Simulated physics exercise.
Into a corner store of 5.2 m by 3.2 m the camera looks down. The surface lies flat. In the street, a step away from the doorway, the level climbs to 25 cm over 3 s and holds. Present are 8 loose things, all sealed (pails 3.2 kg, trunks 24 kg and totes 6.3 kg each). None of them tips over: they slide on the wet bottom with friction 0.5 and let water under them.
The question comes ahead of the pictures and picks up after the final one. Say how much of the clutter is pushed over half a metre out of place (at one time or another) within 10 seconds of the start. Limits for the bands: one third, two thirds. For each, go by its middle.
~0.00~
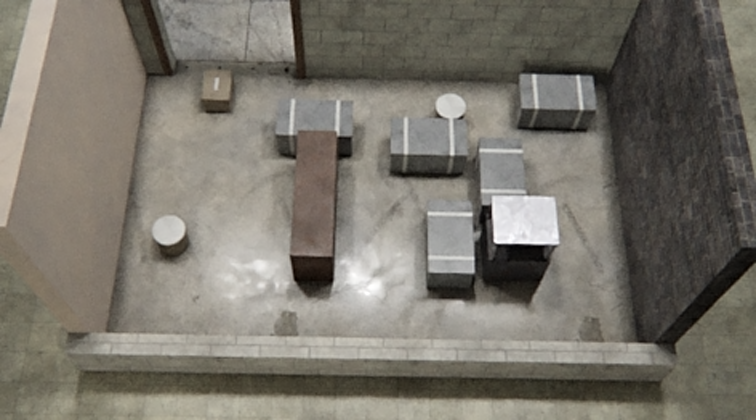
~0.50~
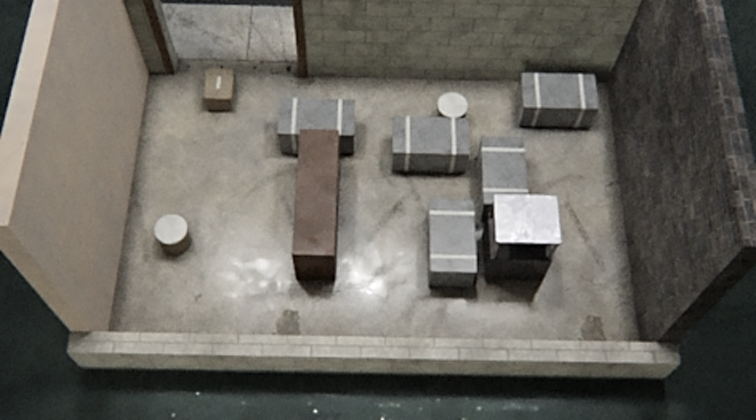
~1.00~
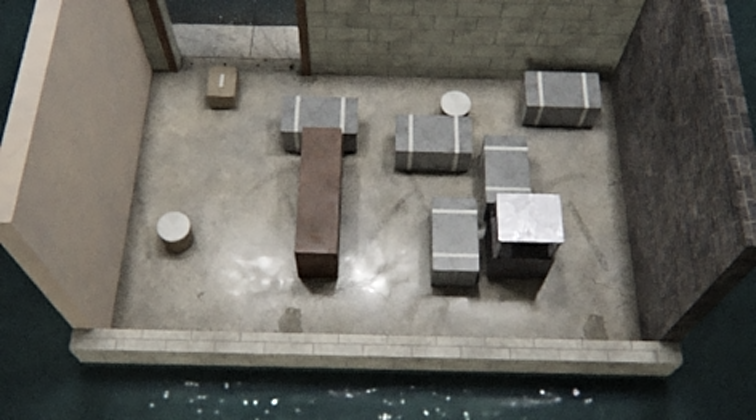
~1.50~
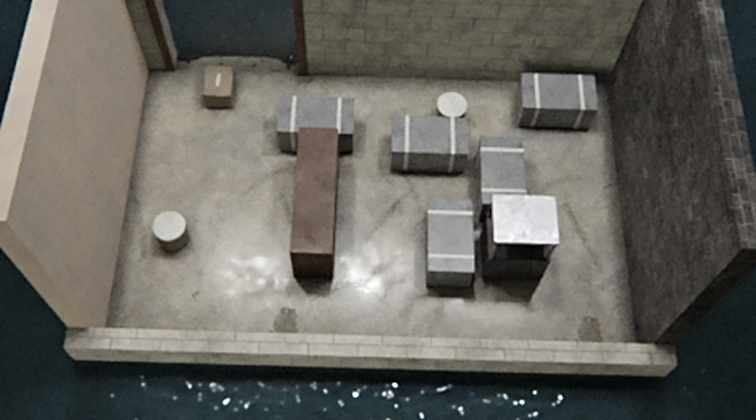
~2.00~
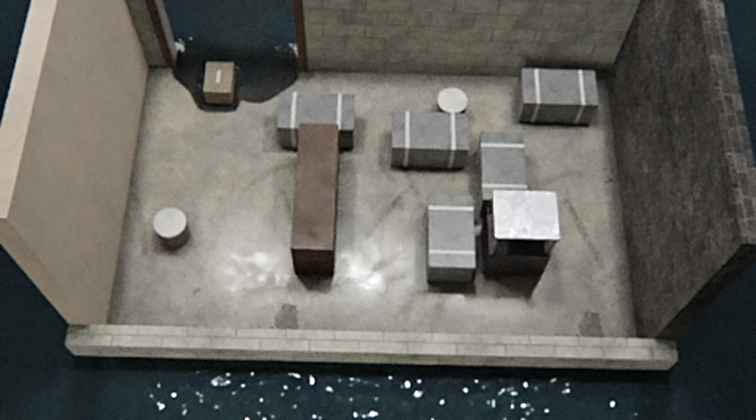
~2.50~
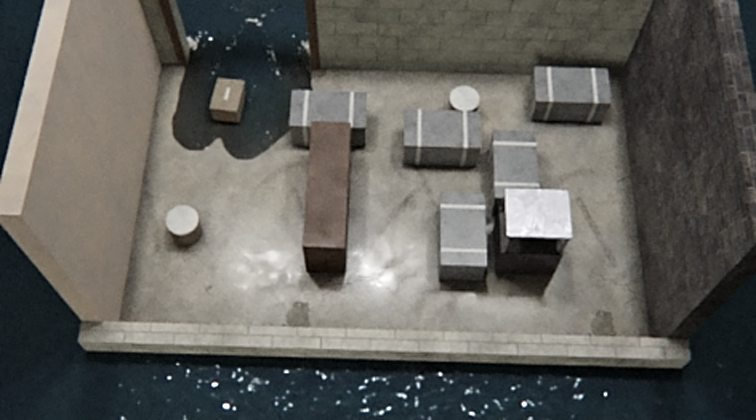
It is a middling fraction, from a third to two thirds.
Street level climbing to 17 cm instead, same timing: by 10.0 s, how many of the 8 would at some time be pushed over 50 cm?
Then it comes to 2.
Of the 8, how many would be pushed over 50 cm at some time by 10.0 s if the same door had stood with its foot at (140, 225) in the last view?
Then 4 of them would.
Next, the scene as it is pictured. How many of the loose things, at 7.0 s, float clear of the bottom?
The count is 2.
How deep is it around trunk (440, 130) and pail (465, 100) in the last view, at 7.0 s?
I'd estimate 3 cm for the first and 2 cm for the second.
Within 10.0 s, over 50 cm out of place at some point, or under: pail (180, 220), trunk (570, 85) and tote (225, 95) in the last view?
First farther, then not as far, then farther.
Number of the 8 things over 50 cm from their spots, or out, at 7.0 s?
Count: 2.
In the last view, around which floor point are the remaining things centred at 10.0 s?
I'd put it around (466, 150).
After 3.5 s 1 of 8 are over 50 cm from their spots; 0 afloat.
After 4.5 s 2 of 8 are over 50 cm from their spots; 1 afloat.
After 7.0 s 2 of 8 are over 50 cm from their spots; 2 afloat.
After 10.0 s 4 of 8 are over 50 cm from their spots, and 4 have been at some point; 6 afloat.
